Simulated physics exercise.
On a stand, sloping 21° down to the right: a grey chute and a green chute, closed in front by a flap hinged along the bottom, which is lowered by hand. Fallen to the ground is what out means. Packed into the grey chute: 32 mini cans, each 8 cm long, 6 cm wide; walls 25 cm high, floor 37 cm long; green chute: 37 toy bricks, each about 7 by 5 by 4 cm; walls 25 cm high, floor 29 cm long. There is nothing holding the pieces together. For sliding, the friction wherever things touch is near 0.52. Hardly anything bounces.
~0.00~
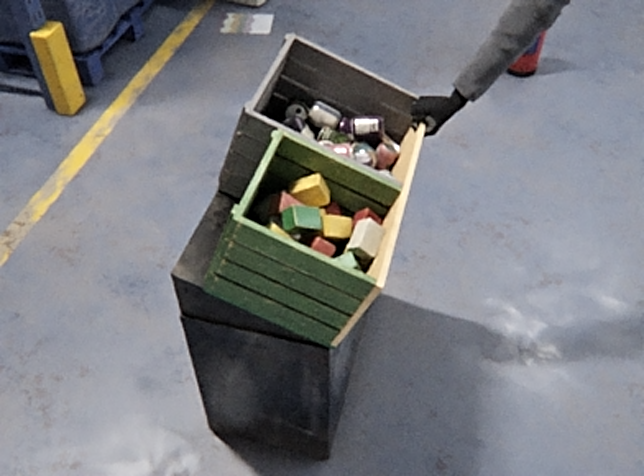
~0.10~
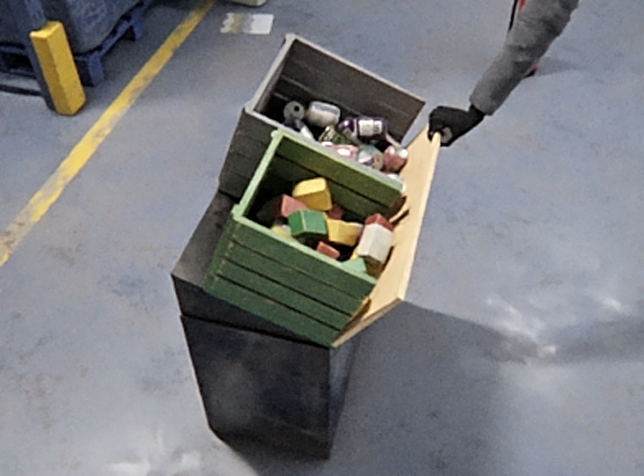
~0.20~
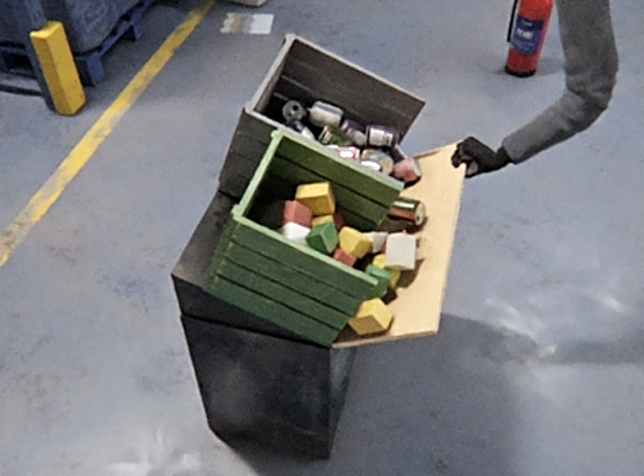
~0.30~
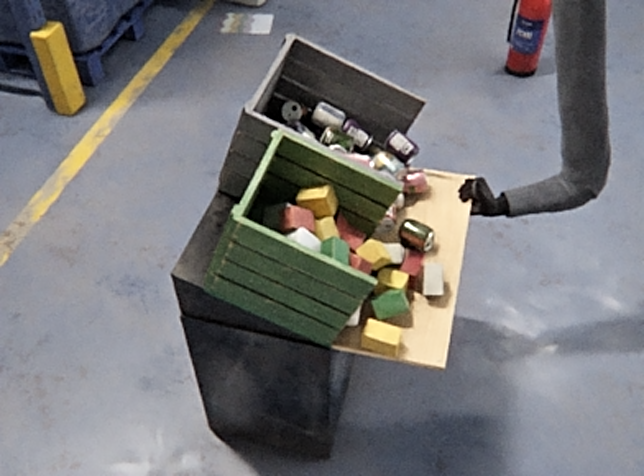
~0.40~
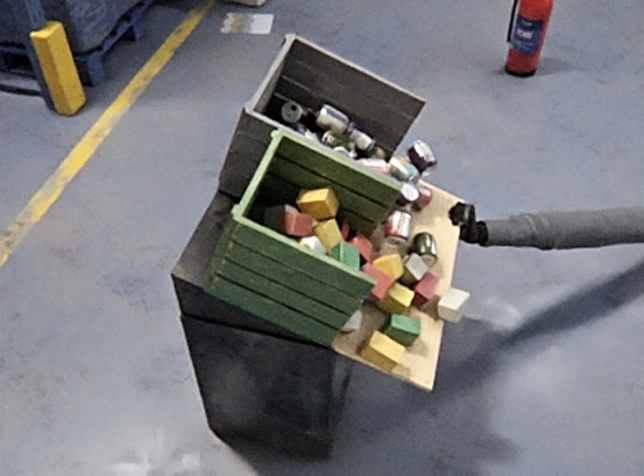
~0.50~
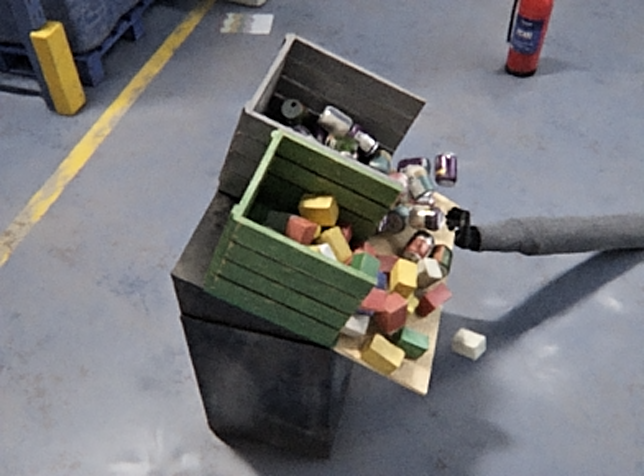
A gloved hand lowered the wooden flap on a grey chute of small cans and a green chute of coloured blocks, which slid out onto it, and one white block dropped off the edge.
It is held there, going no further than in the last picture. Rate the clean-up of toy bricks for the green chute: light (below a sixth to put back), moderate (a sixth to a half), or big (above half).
Big.
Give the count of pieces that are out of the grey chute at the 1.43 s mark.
Out so far from the grey chute: Around 16.
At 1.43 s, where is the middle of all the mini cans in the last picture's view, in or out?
In the last view they're centred near (458, 241).
After 0.91 s, the grey chute is down by 8 of 32 and the green chute is down by 7 of 37.
After 1.43 s, the grey chute is down by 15 of 32 and the green chute is down by 17 of 37.
After 2.15 s, the grey chute is down by 20 of 32 and the green chute is down by 23 of 37.
When it is over (at 3.07 s), the grey chute is down by 21 of 32 and the green chute is down by 23 of 37. Asked share, 23 of 37, 62 per cent.
